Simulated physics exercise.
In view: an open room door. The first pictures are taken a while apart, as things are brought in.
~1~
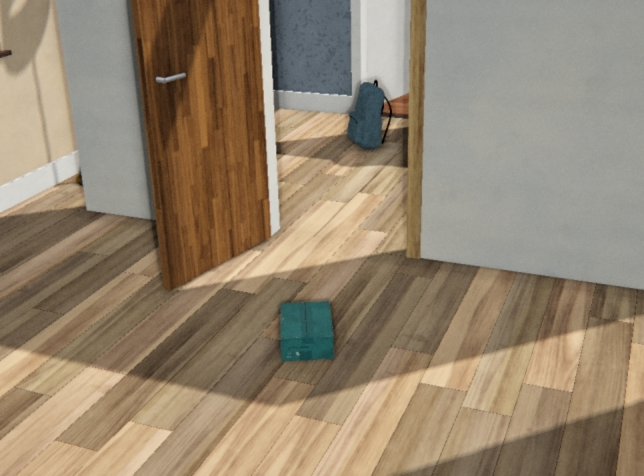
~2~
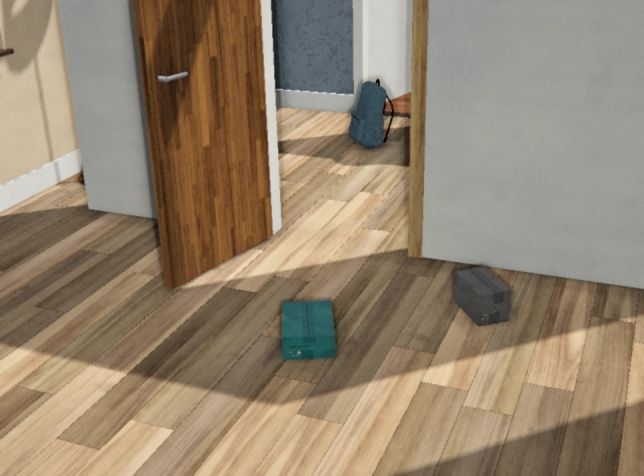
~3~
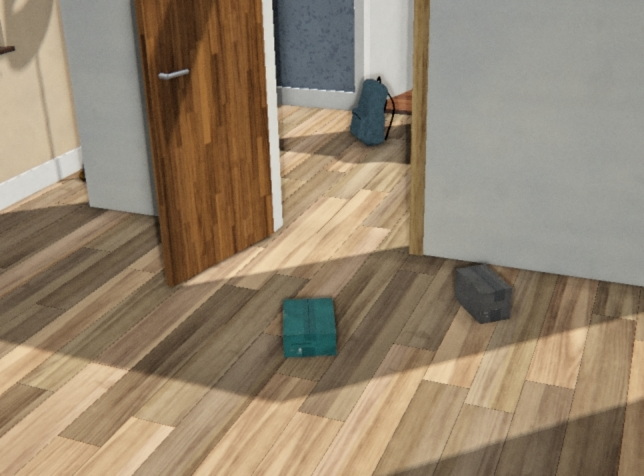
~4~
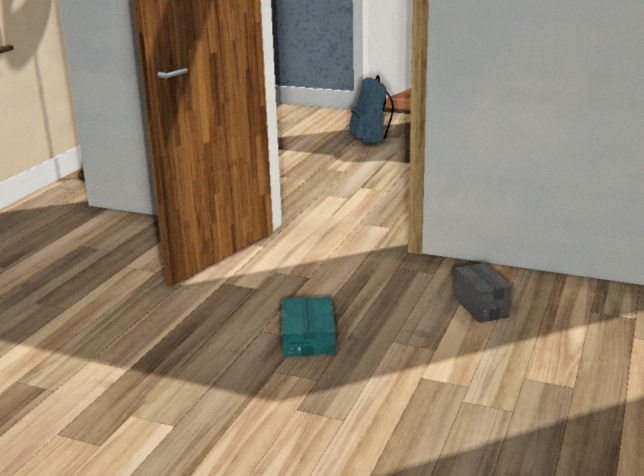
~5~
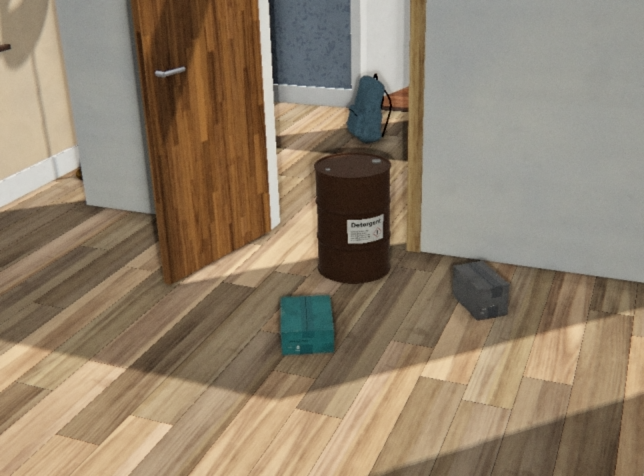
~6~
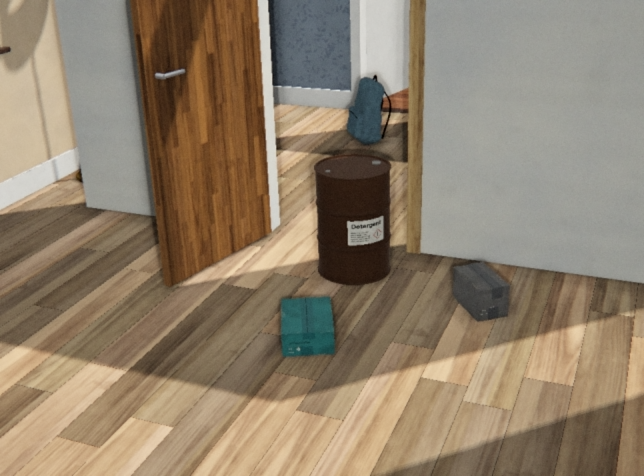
In a room with a wood-plank floor, a door stands wide open and a turquoise parcel lies in front of the doorway, with a backpack beyond. A grey parcel appears to the right, near the wall, then a brown drum appears between the two parcels, before the doorway, while the door stays still.
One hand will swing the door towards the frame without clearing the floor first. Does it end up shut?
As it turns out, it jams.
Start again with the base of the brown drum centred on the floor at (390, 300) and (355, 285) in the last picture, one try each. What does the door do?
First try: It closes; second try: It jams.
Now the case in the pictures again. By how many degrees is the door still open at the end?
Some 40° open.
Then, 0.90 s on from there, door at 85°.
Then, 1.60 s on from there, door at 60°.
In the end, door at 42°; all 3 unmoved. At the end, from the last picture's camera, brown drum near (354, 218).
